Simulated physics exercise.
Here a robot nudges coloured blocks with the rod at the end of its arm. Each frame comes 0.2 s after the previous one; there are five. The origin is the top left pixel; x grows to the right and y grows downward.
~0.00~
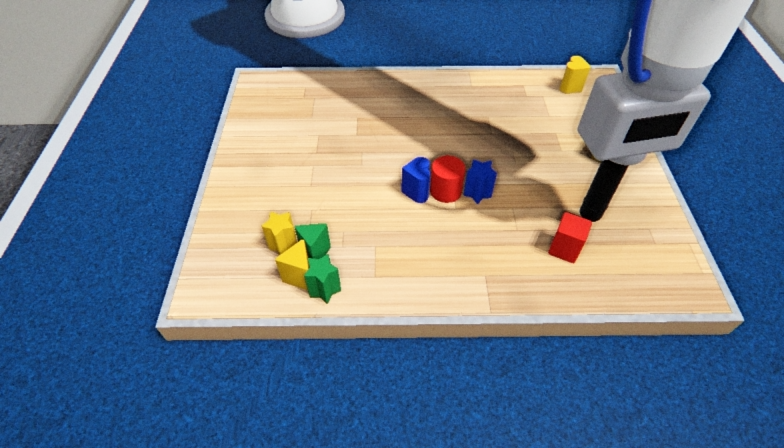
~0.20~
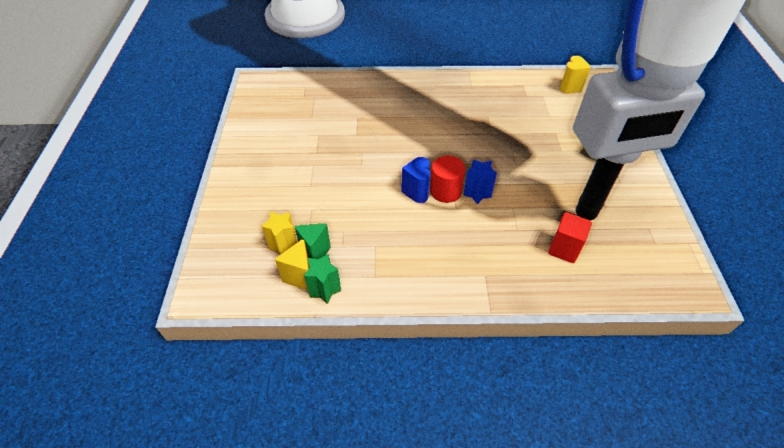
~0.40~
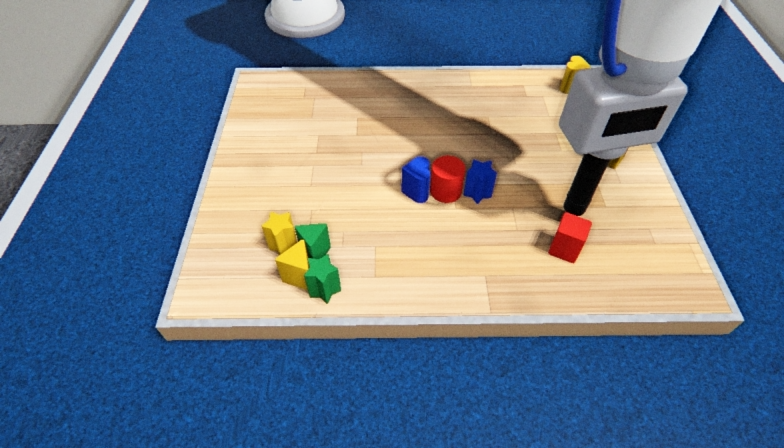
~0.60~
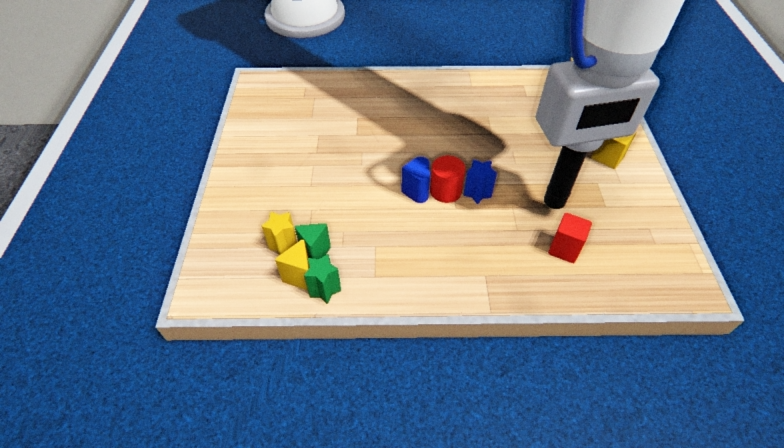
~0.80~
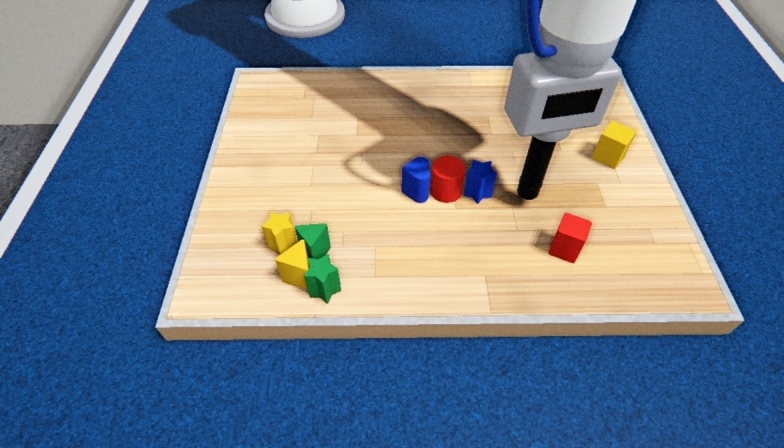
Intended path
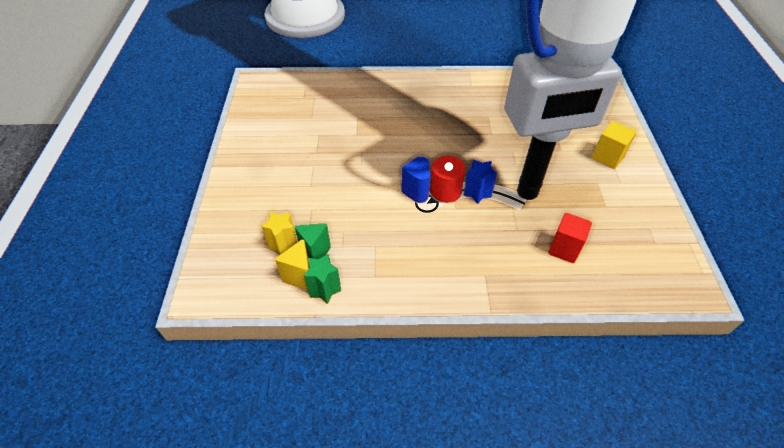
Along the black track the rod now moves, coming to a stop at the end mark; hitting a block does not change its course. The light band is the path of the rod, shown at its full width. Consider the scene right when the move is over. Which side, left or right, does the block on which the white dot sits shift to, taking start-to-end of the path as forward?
The block on which the white dot sits is shifted sideways to the left, facing along the path from start to end.
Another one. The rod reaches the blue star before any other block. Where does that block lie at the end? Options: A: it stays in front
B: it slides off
Option A.
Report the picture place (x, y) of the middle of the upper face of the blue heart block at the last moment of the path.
Expect it around (358, 167).
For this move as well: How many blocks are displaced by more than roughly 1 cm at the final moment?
Three or more blocks move more than 1 cm.
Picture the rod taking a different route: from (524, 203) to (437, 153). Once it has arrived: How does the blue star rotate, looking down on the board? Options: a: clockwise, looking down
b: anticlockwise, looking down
My answer is option b.
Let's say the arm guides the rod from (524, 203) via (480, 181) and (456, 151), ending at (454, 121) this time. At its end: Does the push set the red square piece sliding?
No - that is not the case.
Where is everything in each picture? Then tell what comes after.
In the first frame, tip of the rod at (590, 214), middles of tops, blue heart block at (418, 167), red disc at (449, 167), blue star at (482, 168), red square piece at (575, 226).
In the second frame, rod at (586, 213), nothing pushed.
In the third frame, rod at (574, 209), nothing pushed.
In the fourth frame, rod at (554, 202), nothing pushed.
In the fifth frame, rod at (527, 193), blue heart block at (418, 167), red disc at (449, 167), blue star at (482, 168), red square piece at (575, 226).
The line goes from (524, 203) through (491, 191) and (457, 191) to (427, 203); the dot is on the red disc.
On the path given first. One third of the way, rod at (493, 181); red disc at (444, 166); blue star at (475, 169).
Two thirds of the way, rod at (458, 181); blue heart block at (386, 169); red disc at (413, 171); blue star at (442, 175), turned 20° anticlockwise.
At the end, rod at (428, 193); blue heart block at (358, 167), turned 30° clockwise; red disc at (381, 178); blue star at (410, 187), turned 20° anticlockwise; red square piece unmoved.
